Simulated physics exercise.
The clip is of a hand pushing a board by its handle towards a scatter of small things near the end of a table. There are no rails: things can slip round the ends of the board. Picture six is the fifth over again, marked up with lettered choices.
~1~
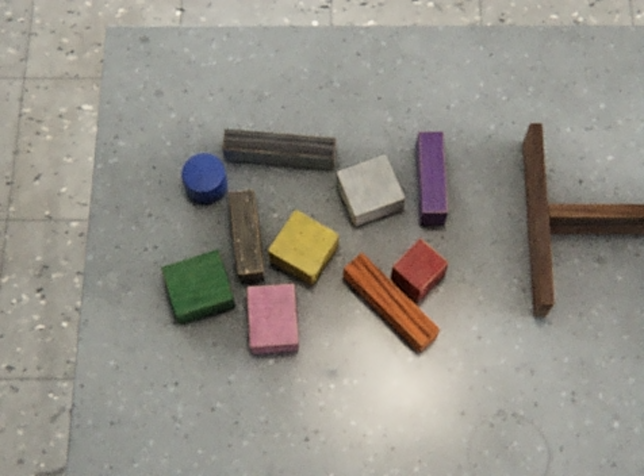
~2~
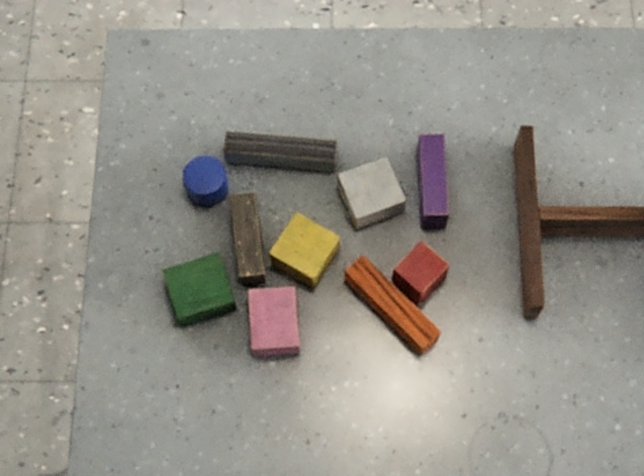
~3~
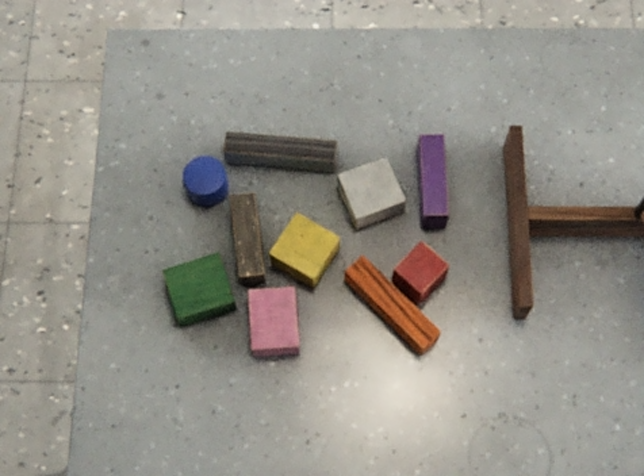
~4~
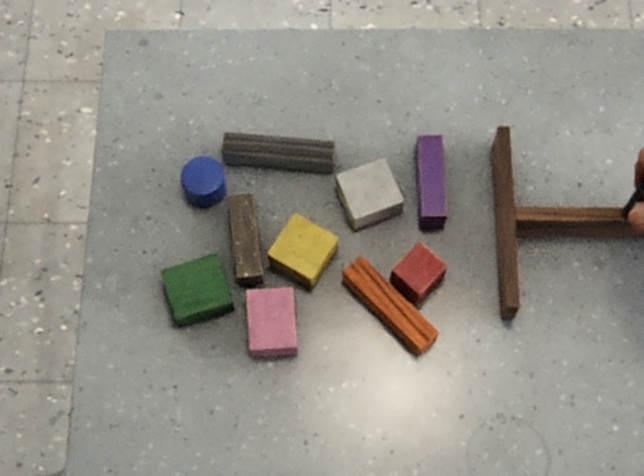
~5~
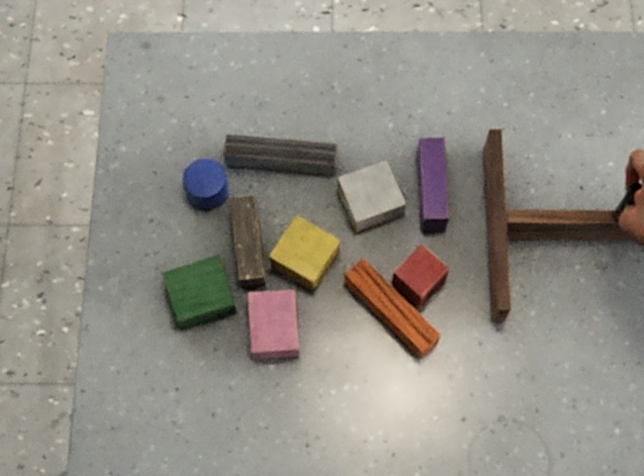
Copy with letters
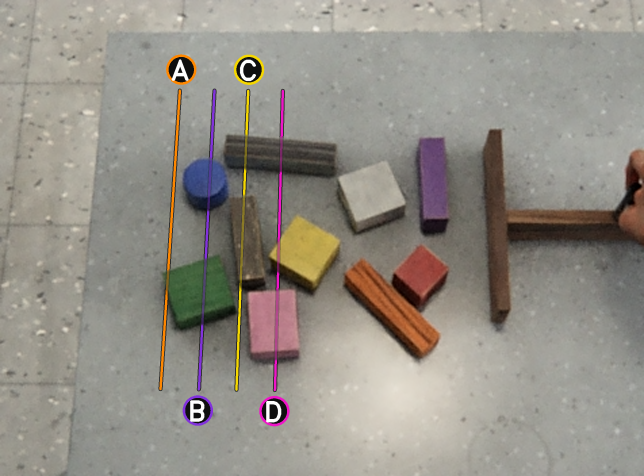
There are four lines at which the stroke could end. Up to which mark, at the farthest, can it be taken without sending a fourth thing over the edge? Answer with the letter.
A is the last line within the limit.
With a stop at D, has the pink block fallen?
By then, no.
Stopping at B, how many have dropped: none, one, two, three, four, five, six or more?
In all, none.
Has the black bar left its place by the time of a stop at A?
Yes.
On the copy, A at (171, 232); B at (207, 232); C at (243, 232); D at (279, 232).
On A. First, board (381, 216); orange stick (362, 327); purple bar (361, 183).
Then, board (263, 215); green block (141, 310); blue tin (160, 175).
Finally, board (170, 215); black bar over the edge; blue tin over the edge; three fallen.
By contrast, B is within the limit but short; C is within the limit but short; D is within the limit but short.
